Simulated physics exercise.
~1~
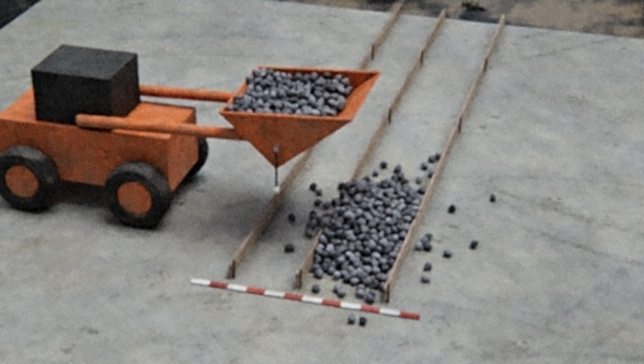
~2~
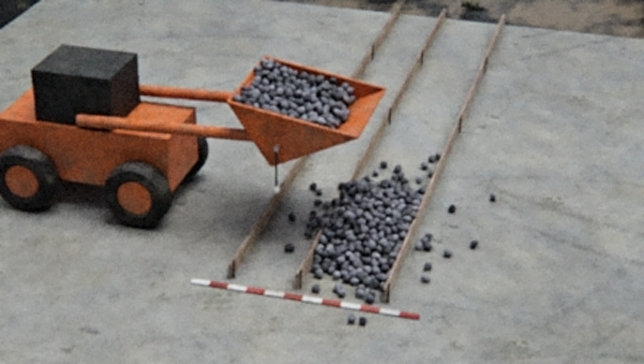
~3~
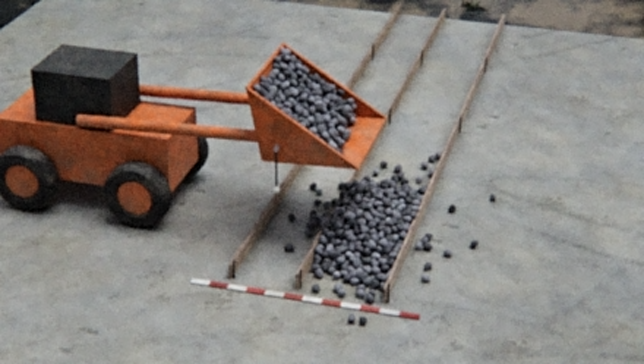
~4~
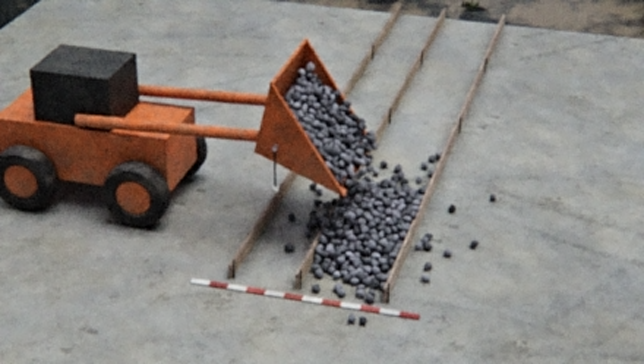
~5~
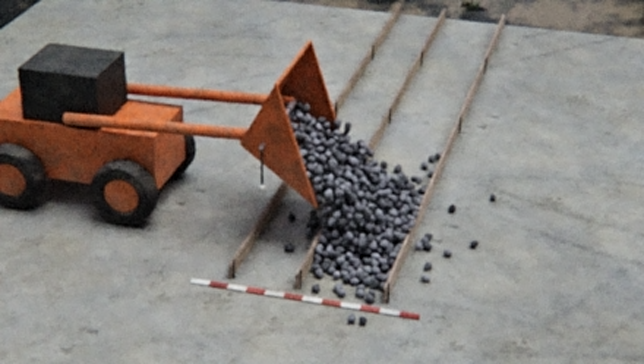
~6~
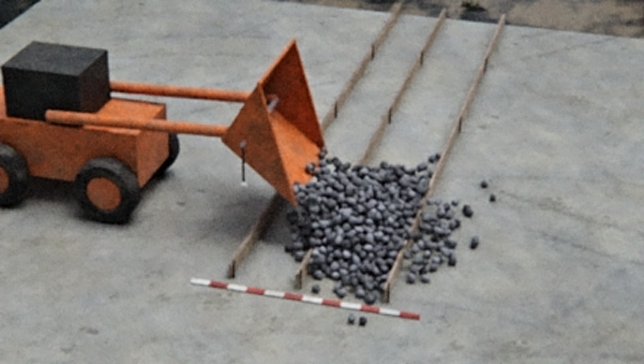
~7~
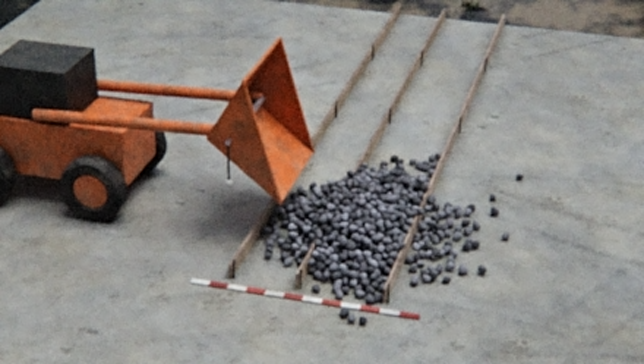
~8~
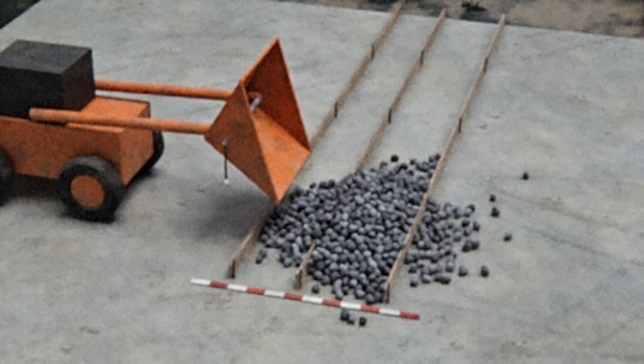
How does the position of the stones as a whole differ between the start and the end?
At the start many of the stones sit up in the loader's bucket beside a smaller pile on the floor. At the end they all lie on the floor, lower and slightly further right overall, in one wide heap spread across the boards with a few strays.
